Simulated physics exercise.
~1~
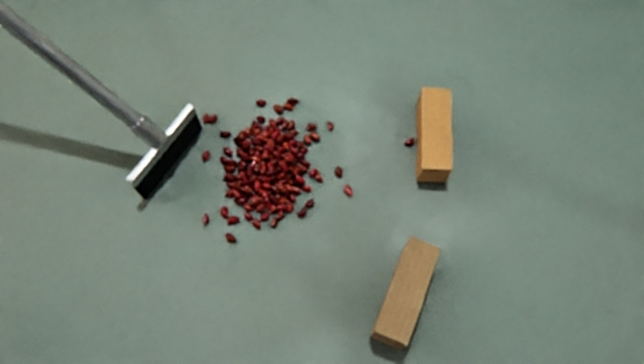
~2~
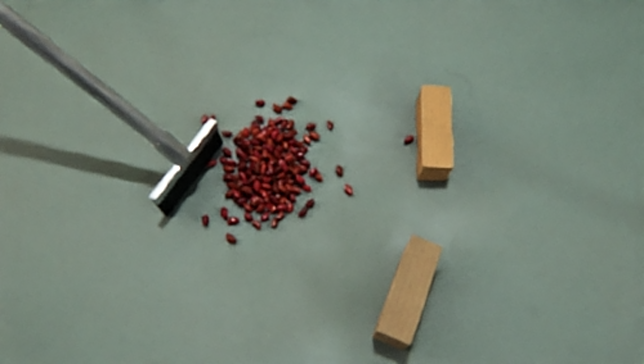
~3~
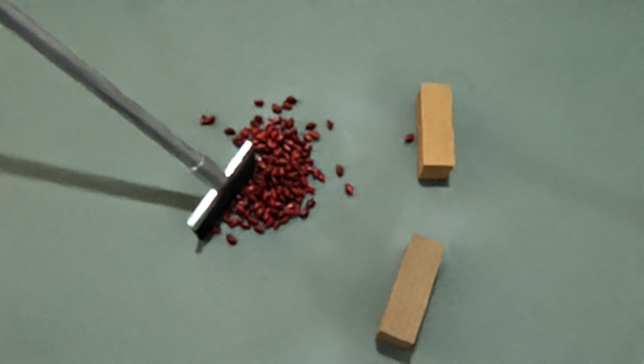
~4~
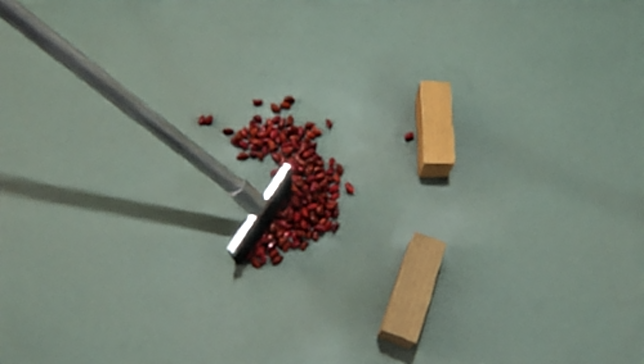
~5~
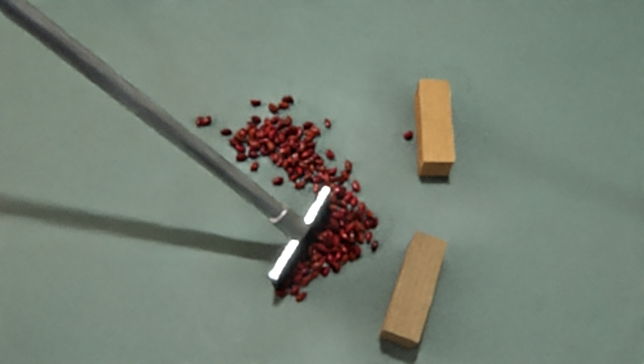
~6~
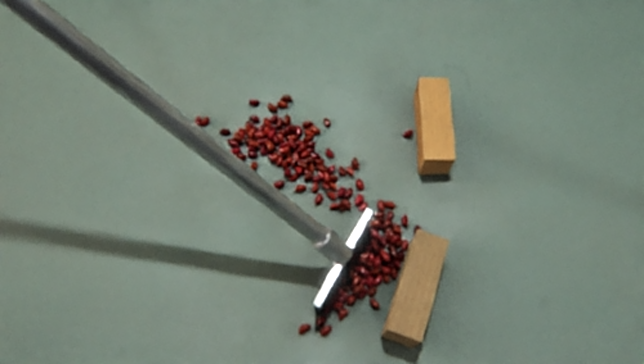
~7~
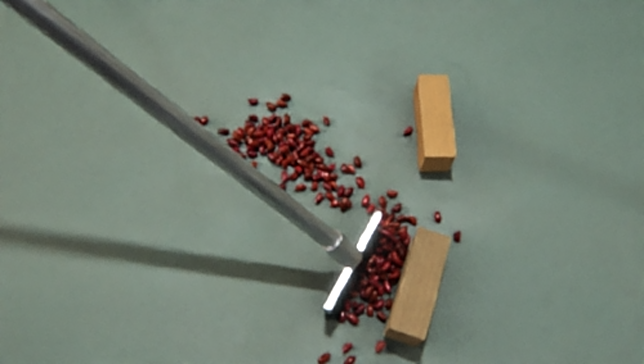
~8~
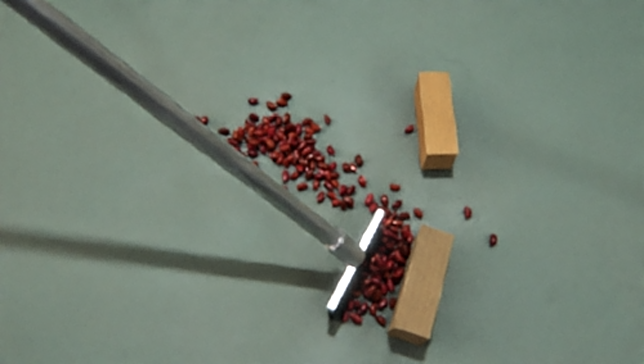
We see a squeegee move down and right through a pile of red beans on a green surface, pushing some against the lower of two wooden blocks. It stops there, with many beans left behind and a few rolling out past the block's upper end.
